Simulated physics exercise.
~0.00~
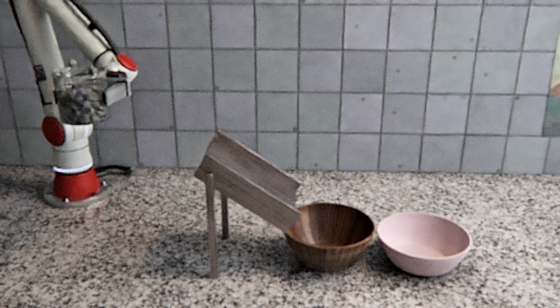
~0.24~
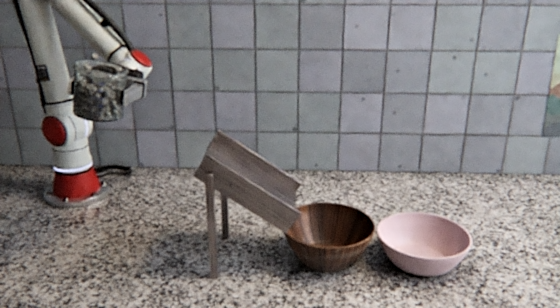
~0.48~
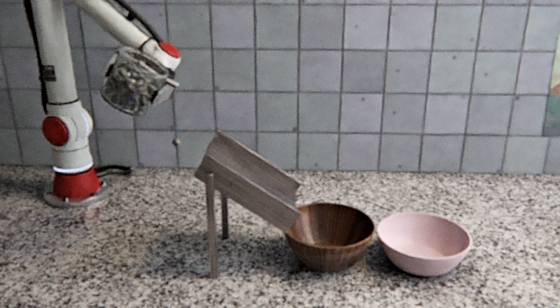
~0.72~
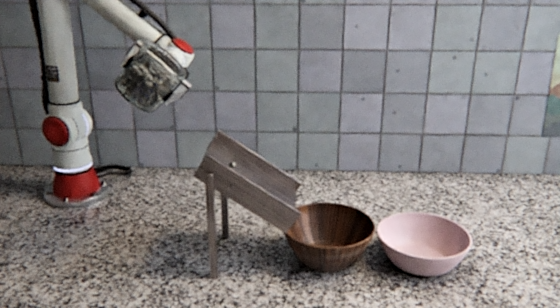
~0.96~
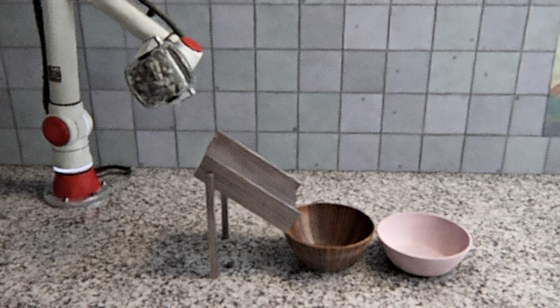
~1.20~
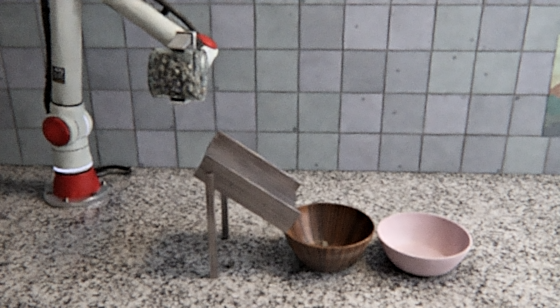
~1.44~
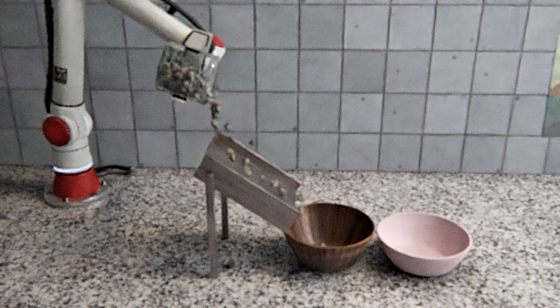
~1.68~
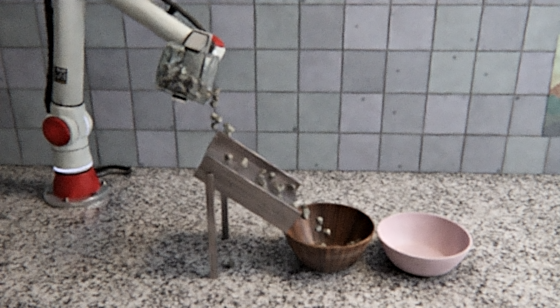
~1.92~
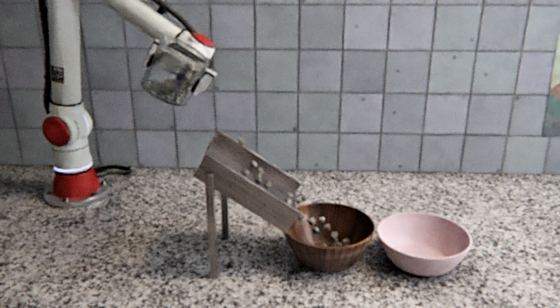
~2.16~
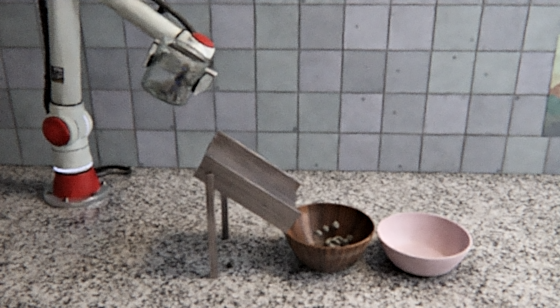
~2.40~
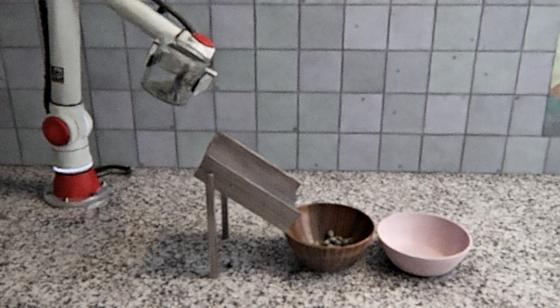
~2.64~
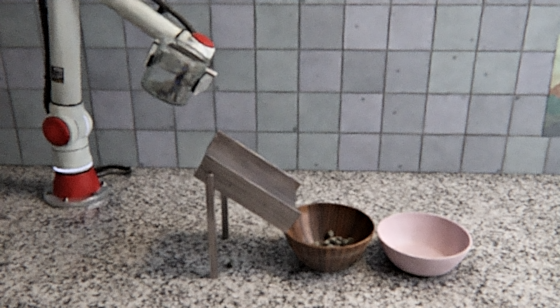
The clip shows a robot arm moving a clear container of small pebbles right and tipping it over a sloping chute, sending some down into a brown bowl beside a pink one. The arm then tilts the container back and holds still, the pebbles resting in the brown bowl.
